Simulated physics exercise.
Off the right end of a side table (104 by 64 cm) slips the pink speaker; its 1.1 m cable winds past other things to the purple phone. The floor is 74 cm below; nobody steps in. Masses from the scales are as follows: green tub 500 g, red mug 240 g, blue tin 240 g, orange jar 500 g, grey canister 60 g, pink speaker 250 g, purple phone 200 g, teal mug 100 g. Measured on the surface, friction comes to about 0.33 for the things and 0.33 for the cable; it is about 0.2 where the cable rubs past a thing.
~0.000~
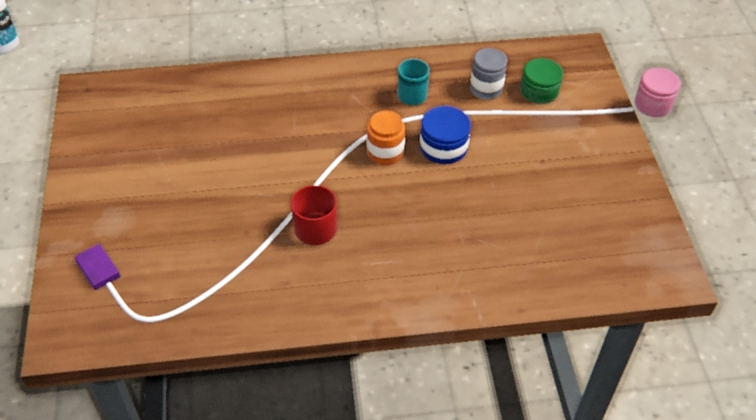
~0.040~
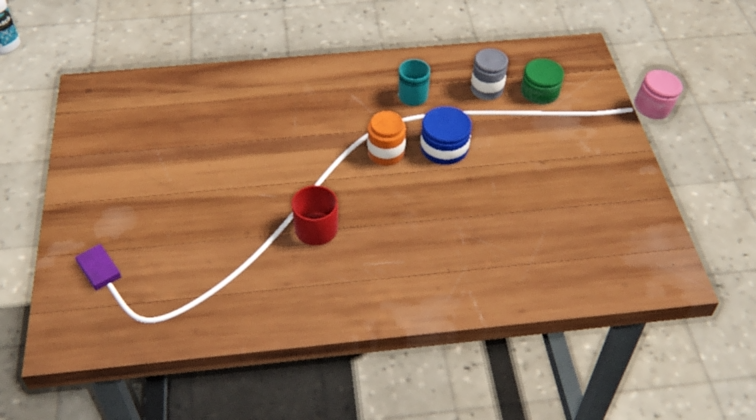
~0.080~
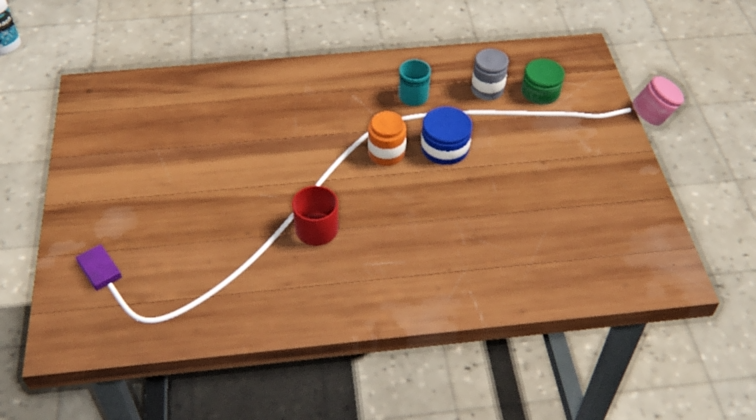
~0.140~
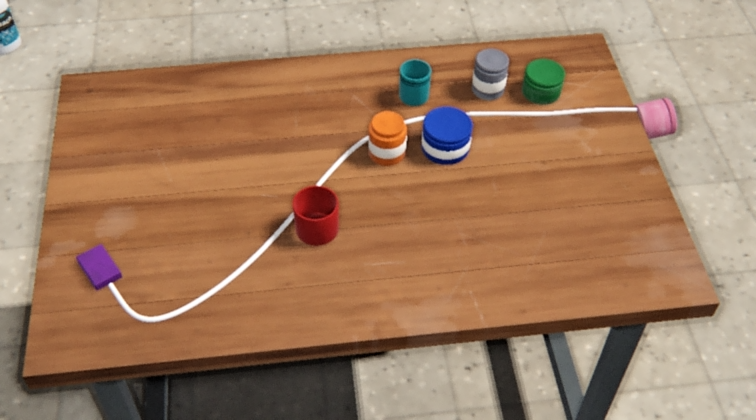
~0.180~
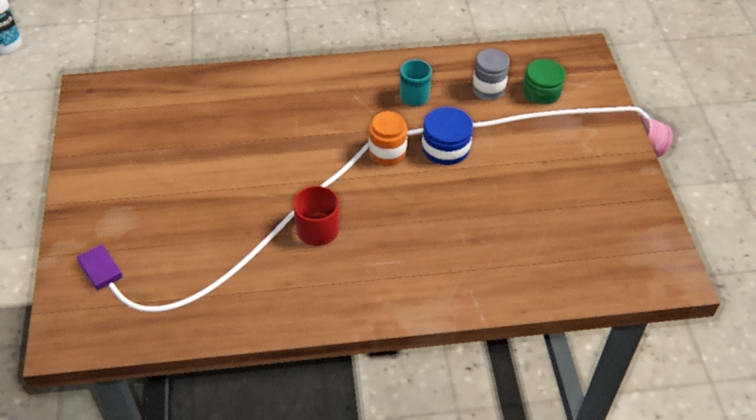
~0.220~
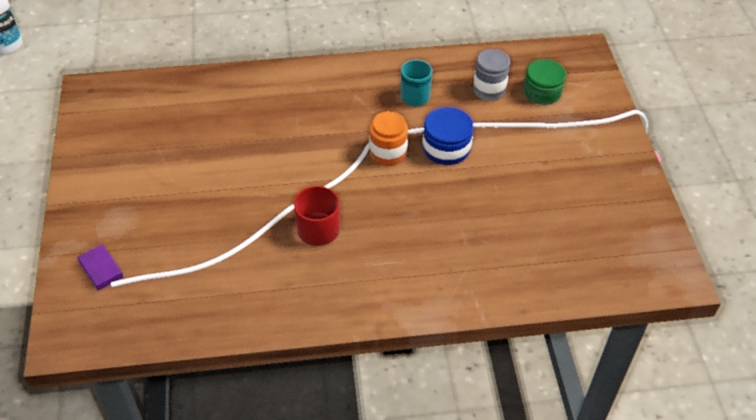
To begin with, a white cable curves across a wooden table from a purple block, past several colourful mugs and containers, to a pink object at the right edge. The pink object tilts and drops below the edge, drawing the cable's slack rightward and flattening its curve beside the block.
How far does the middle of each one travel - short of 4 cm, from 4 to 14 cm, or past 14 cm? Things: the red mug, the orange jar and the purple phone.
My prediction: The red mug will finish in the low range, the orange jar will finish in the low range, the purple phone will finish in the high range.
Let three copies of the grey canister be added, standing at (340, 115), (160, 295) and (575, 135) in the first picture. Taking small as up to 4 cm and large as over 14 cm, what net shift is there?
Result, in order: Minor / major / minor.
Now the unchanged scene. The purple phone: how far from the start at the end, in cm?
About: Purple phone 50 cm.
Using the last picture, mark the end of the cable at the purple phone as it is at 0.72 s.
You'll find it near pixel (305, 181).
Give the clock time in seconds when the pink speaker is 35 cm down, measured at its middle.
Estimate: About 0.55 s.
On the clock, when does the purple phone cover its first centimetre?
Purple phone at 0.28 s on the clock.
At 0.5 s, the cable's tail end at (179, 205); purple phone 16 cm off its start, pink speaker over the edge.
At 0.7 s, the cable's tail end at (305, 181); purple phone 33 cm off its start, pink speaker over the edge.
At 1.0 s, the cable's tail end at (383, 134); purple phone 50 cm off its start at (362, 131), orange jar 1 cm off its start at (397, 123), pink speaker over the edge.
At 1.2 s, the cable's tail end at (393, 127); purple phone 52 cm off its start, orange jar 1 cm off its start, pink speaker over the edge.
At 2.4 s, the cable's tail end at (393, 127); purple phone 52 cm off its start at (372, 123), orange jar 1 cm off its start at (398, 123), red mug 0 cm off its start at (317, 203), pink speaker over the edge.
